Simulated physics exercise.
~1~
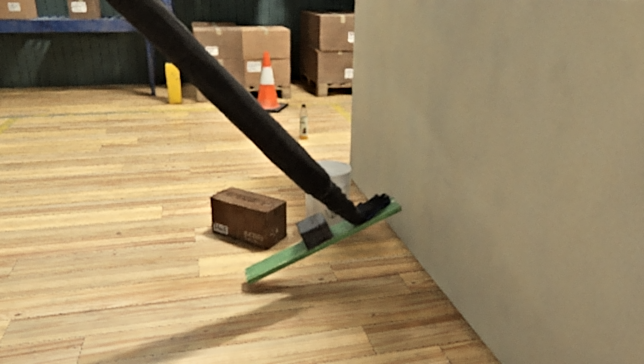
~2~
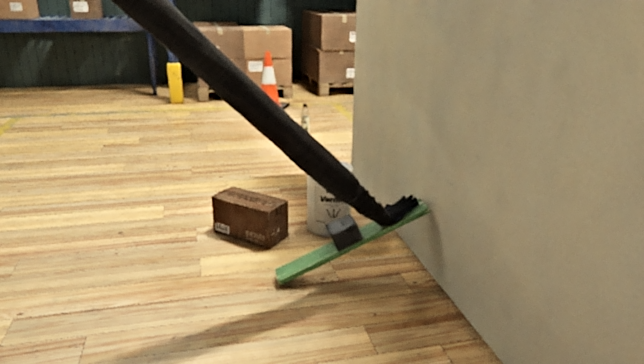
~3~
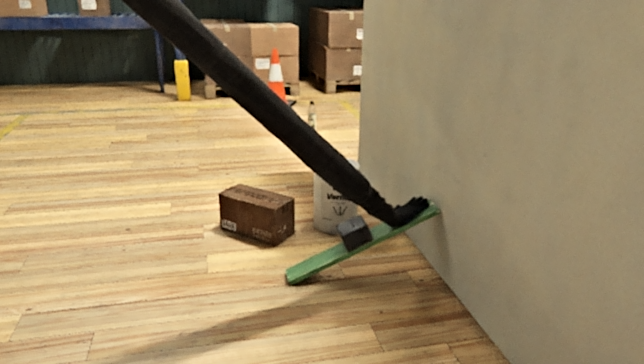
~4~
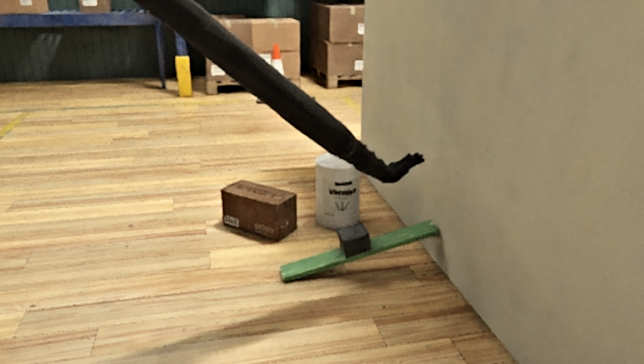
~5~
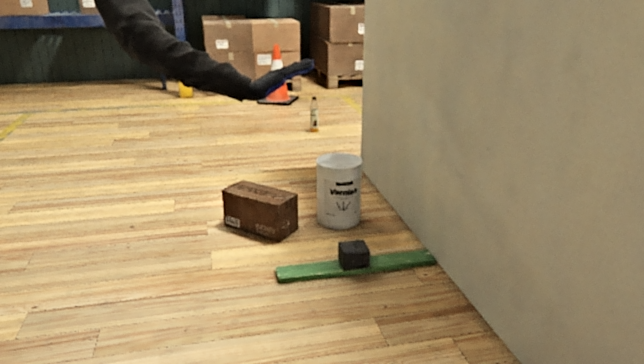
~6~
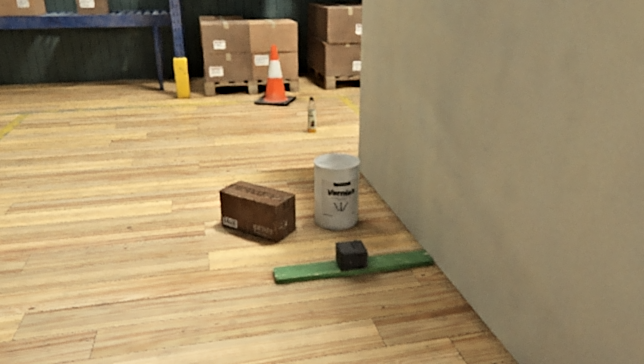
An arm leans a green plank against the wall and releases it, and it slides flat.
